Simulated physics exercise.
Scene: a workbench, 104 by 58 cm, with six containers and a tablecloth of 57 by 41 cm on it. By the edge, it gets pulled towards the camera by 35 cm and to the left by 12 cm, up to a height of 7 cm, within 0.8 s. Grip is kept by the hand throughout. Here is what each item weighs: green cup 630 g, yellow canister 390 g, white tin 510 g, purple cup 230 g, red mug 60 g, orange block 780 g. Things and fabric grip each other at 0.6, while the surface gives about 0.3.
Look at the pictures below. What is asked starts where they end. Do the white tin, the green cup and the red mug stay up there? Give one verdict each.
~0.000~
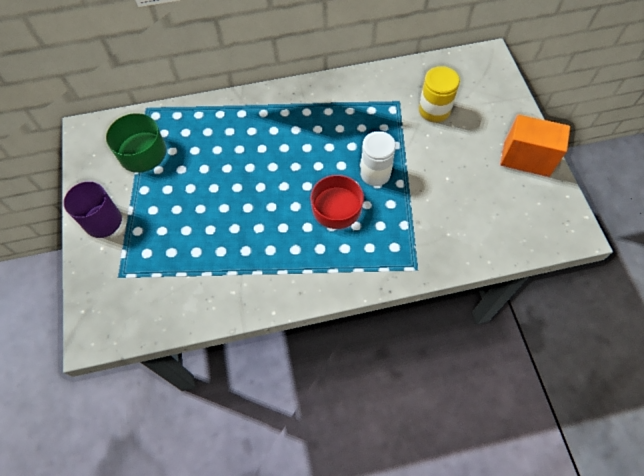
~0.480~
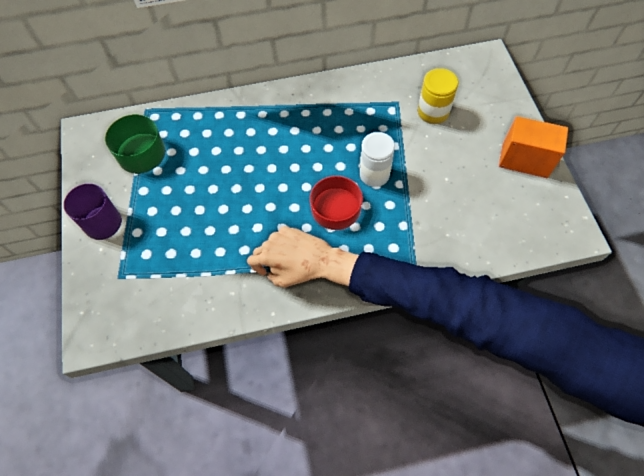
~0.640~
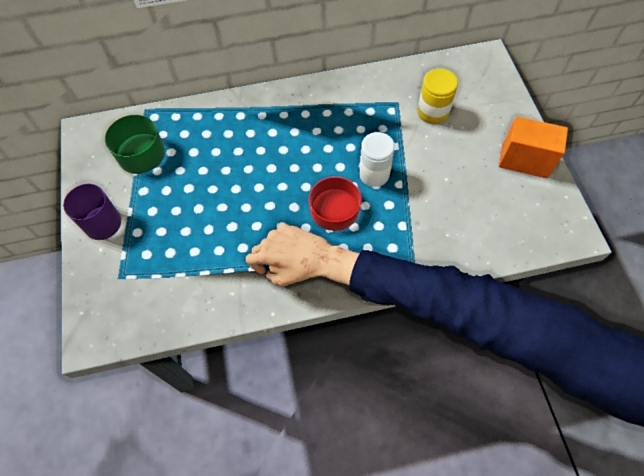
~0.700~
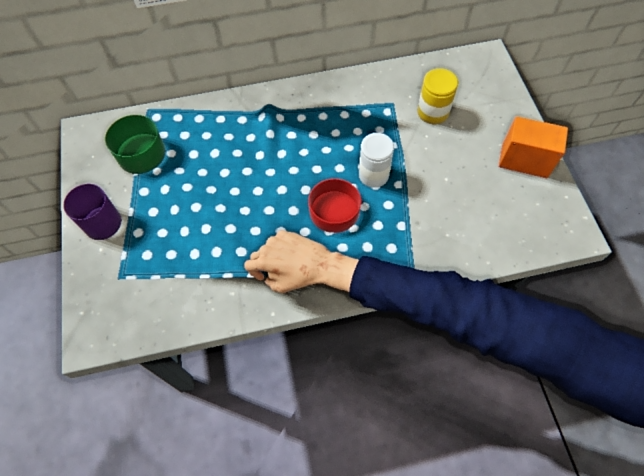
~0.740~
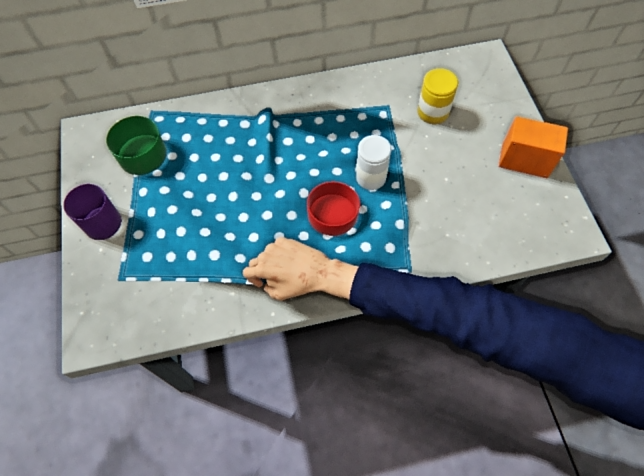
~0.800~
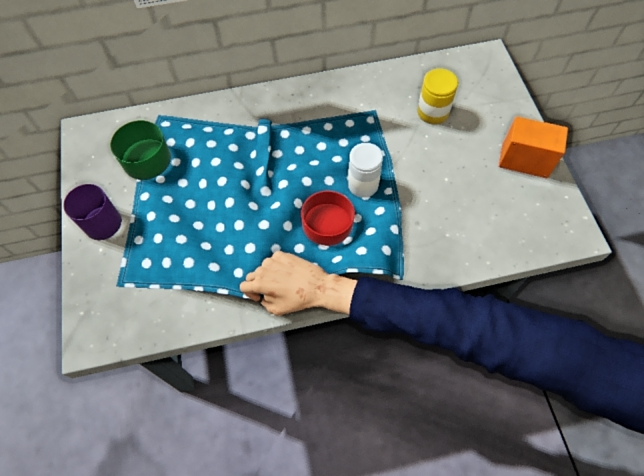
Outcome: The white tin winds up off; the green cup winds up on; the red mug winds up off.
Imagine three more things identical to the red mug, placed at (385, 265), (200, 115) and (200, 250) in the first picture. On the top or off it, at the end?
First leaves the top, second keeps its place, third leaves the top.
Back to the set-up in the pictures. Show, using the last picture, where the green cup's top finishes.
Near (171, 284).
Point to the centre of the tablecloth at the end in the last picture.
(228, 362), roughly.
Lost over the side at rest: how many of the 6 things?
In total, 2 of the things.
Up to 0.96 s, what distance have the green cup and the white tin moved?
Green cup: 10 cm; white tin: 15 cm.
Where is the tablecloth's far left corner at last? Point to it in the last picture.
It settles at roughly (205, 230).
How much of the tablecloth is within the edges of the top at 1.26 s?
Roughly 55% of it.
At 1.0 s, 95 % of the tablecloth is still over the top; white tin 14 cm off its start, red mug 14 cm off its start, green cup 11 cm off its start.
At 1.1 s, 75 % of the tablecloth is still over the top; white tin 23 cm off its start, red mug 23 cm off its start, green cup 20 cm off its start.
At 1.3 s, 55 % of the tablecloth is still over the top; white tin 34 cm off its start at (287, 290), red mug 32 cm off its start at (270, 354), green cup 29 cm off its start at (178, 250).
At 1.4 s, 40 % of the tablecloth is still over the top; white tin 42 cm off its start, red mug 38 cm off its start, green cup 34 cm off its start.
At 3.0 s, 40 % of the tablecloth is still over the top; white tin over the edge, red mug over the edge, green cup 35 cm off its start at (171, 284).
